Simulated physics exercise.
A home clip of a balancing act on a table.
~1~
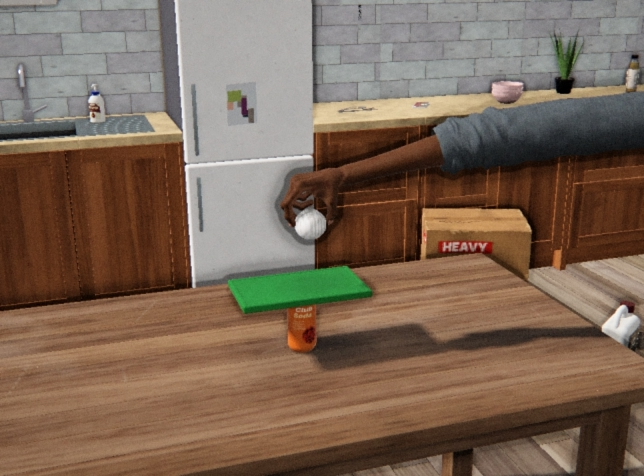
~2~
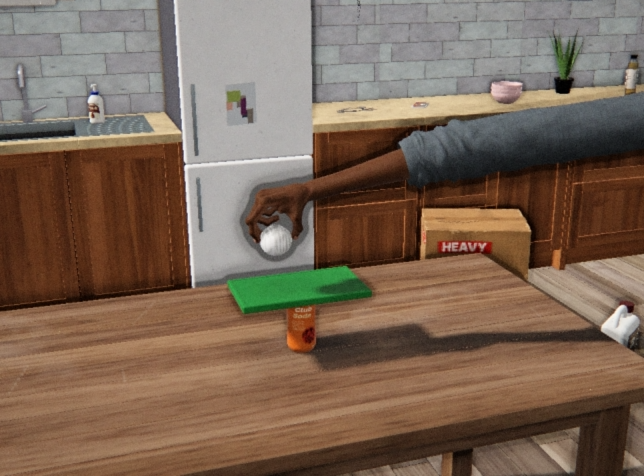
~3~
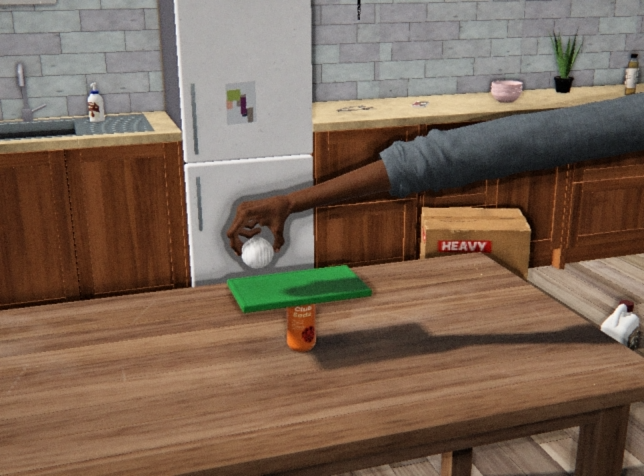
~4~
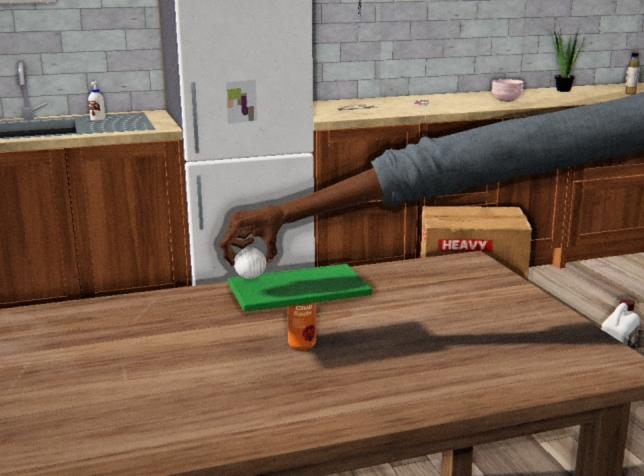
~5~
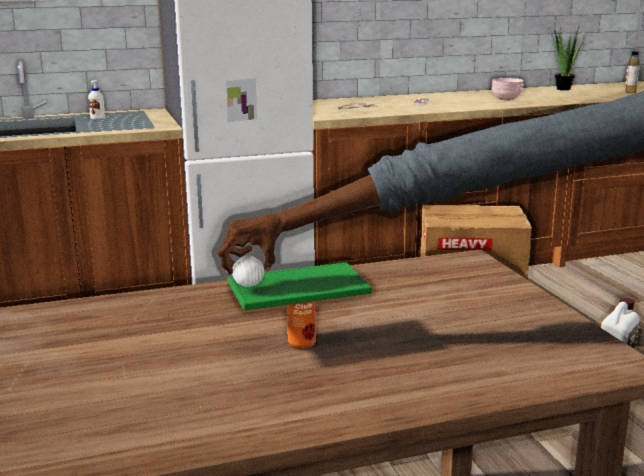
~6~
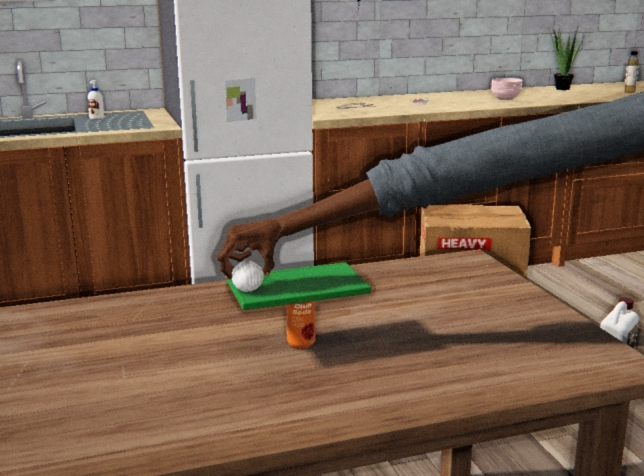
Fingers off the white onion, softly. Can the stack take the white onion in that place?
As it turns out, it comes apart.
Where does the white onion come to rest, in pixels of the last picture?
Near (188, 355).
Then, 0.50 s on from there, white onion now fallen; green lid turned 63° from how it was put.
Then, 0.80 s on from there, green lid now fallen.
In the end, fallen, green lid and white onion; orange can unmoved. At the end, from the last picture's camera, white onion near (188, 355). The stack gives way.
